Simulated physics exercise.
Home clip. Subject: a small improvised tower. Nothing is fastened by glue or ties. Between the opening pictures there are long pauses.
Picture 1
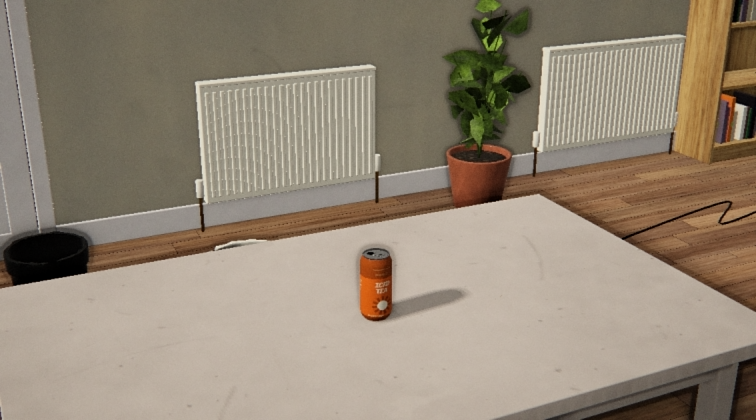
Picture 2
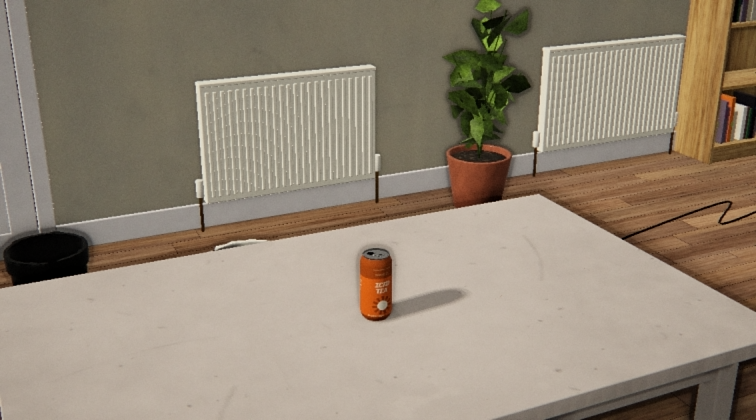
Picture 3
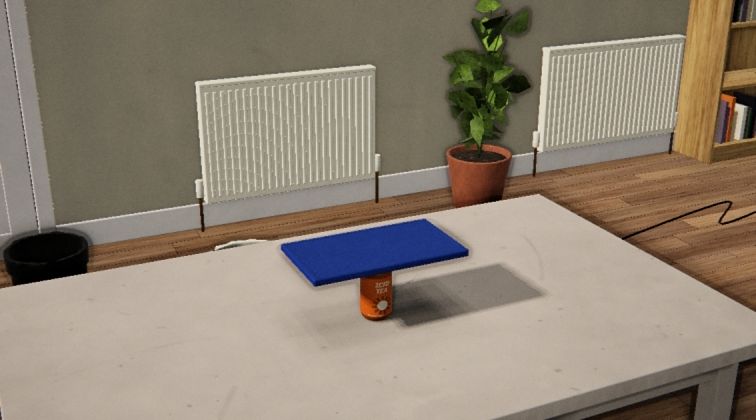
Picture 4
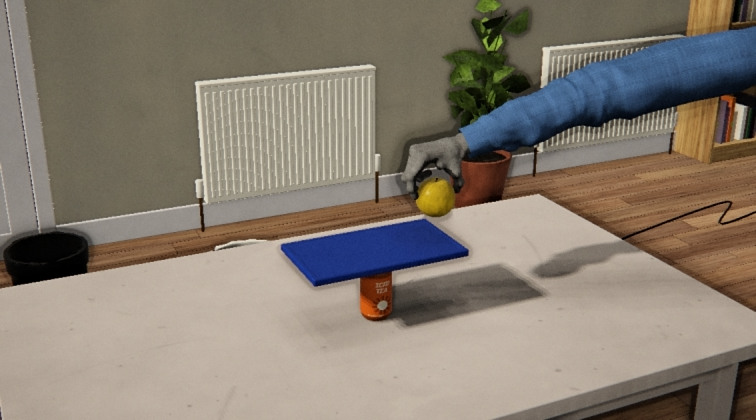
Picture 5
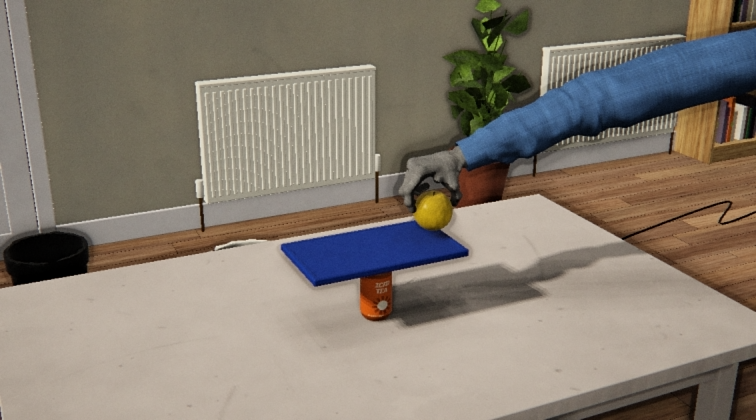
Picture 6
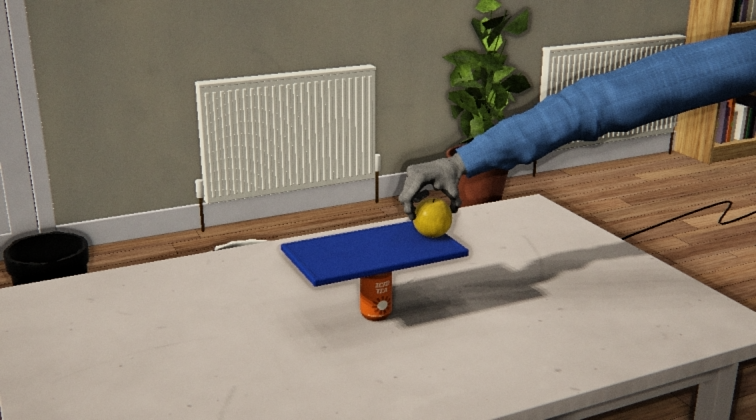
In this clip, an orange can stands on a pale table, and a flat blue board appears on top of it. A gloved hand in a blue sleeve then lowers a yellow apple onto the board's right side, still holding it.
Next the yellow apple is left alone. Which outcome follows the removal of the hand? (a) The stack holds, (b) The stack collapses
(b) The stack collapses.
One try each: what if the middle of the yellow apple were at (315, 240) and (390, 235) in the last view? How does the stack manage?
First try: Topples; second try: Stands.
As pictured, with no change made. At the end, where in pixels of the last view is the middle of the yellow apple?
It ends up close to (442, 285).
Then, 0.40 s after the last picture, yellow apple now fallen; blue lid tipped 56° from how it was.
Then, 0.70 s after the last picture, blue lid on its side.
Then, 1.60 s after the last picture, blue lid now fallen.
By the end, fallen, yellow apple and blue lid; orange can in place. Seen from the same camera at the end, yellow apple near (442, 285). The stack gives way.
